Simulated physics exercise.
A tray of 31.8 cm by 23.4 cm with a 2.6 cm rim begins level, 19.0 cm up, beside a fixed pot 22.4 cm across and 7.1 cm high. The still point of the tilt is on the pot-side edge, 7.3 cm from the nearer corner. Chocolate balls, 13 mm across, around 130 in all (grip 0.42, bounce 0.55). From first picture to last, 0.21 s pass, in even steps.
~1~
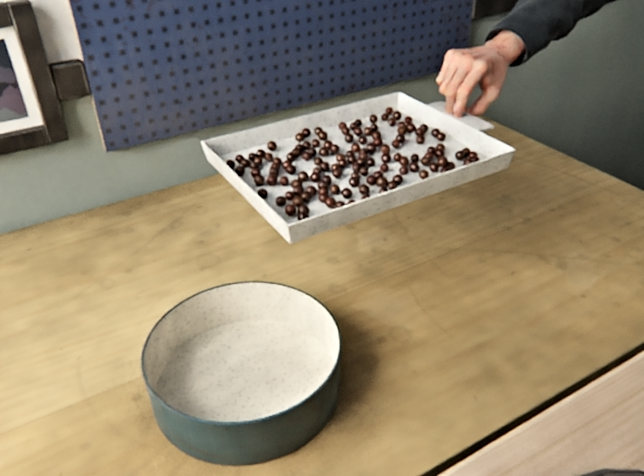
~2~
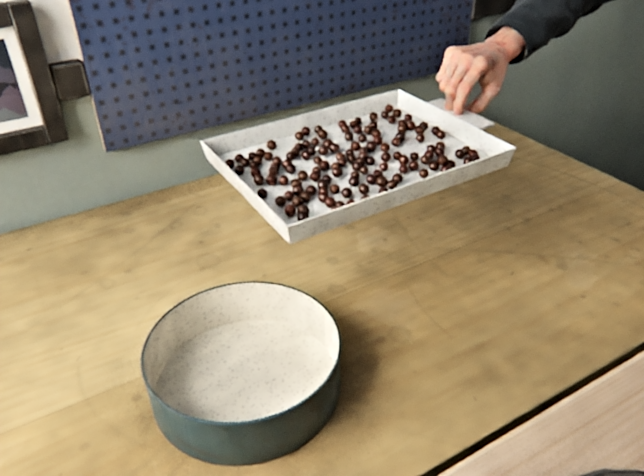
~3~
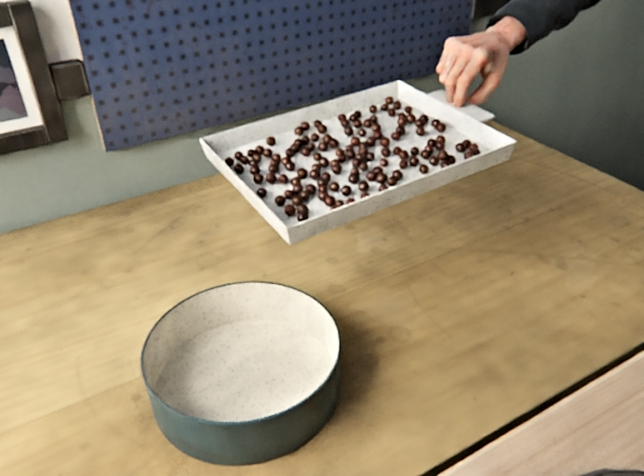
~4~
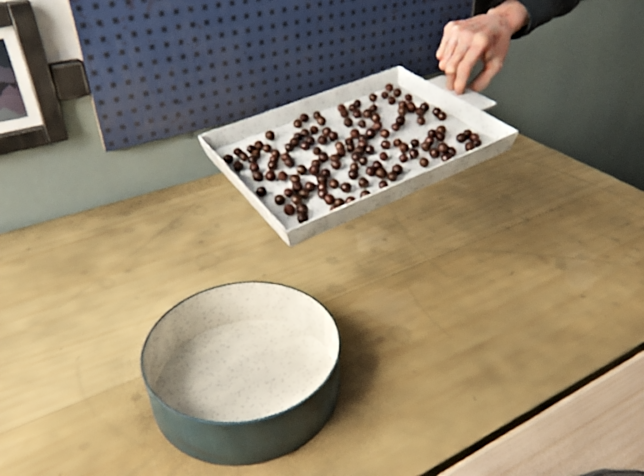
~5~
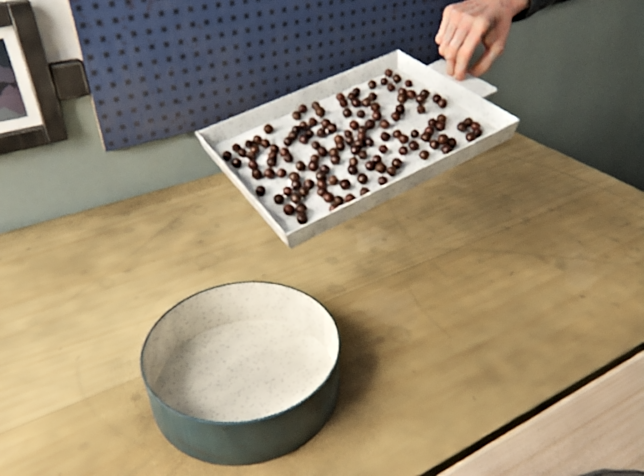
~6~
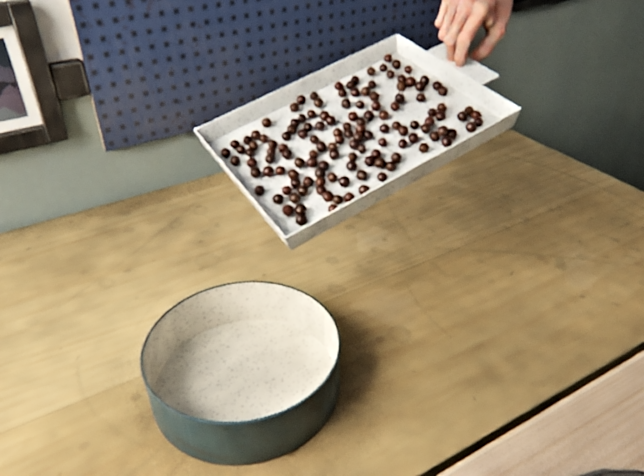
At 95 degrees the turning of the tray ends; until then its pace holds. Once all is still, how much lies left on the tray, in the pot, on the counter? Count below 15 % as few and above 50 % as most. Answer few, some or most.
Left on the tray: Few; in the pot: Most; on the counter: Few.
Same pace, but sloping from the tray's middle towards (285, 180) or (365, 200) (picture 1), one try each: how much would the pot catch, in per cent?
Some 40 and 50 per cent.
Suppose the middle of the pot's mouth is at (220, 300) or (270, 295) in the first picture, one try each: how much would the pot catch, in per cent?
Some 65 and 80 per cent.
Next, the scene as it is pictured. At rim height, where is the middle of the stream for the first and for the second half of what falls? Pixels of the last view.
At about (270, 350), then at (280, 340).
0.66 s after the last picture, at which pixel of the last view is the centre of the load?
Around (278, 212).
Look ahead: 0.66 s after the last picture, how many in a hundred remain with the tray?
Some 85 per cent of the load.
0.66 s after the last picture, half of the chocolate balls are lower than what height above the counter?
Roughly 22 cm.
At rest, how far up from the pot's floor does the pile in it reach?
About 2.5 cm.
Then, 0.40 s after the last picture, tilt 54 degrees; the tray holds 100 %, the pot 0 %.
Then, 0.66 s after the last picture, tilt 80 degrees; the tray holds 85 %, the pot 10 %.
Then, 1.03 s after the last picture, tilt 95 degrees; the tray holds 10 %, the pot 75 %.
In the end, tray 0 %, pot 100 %, counter 0 %.
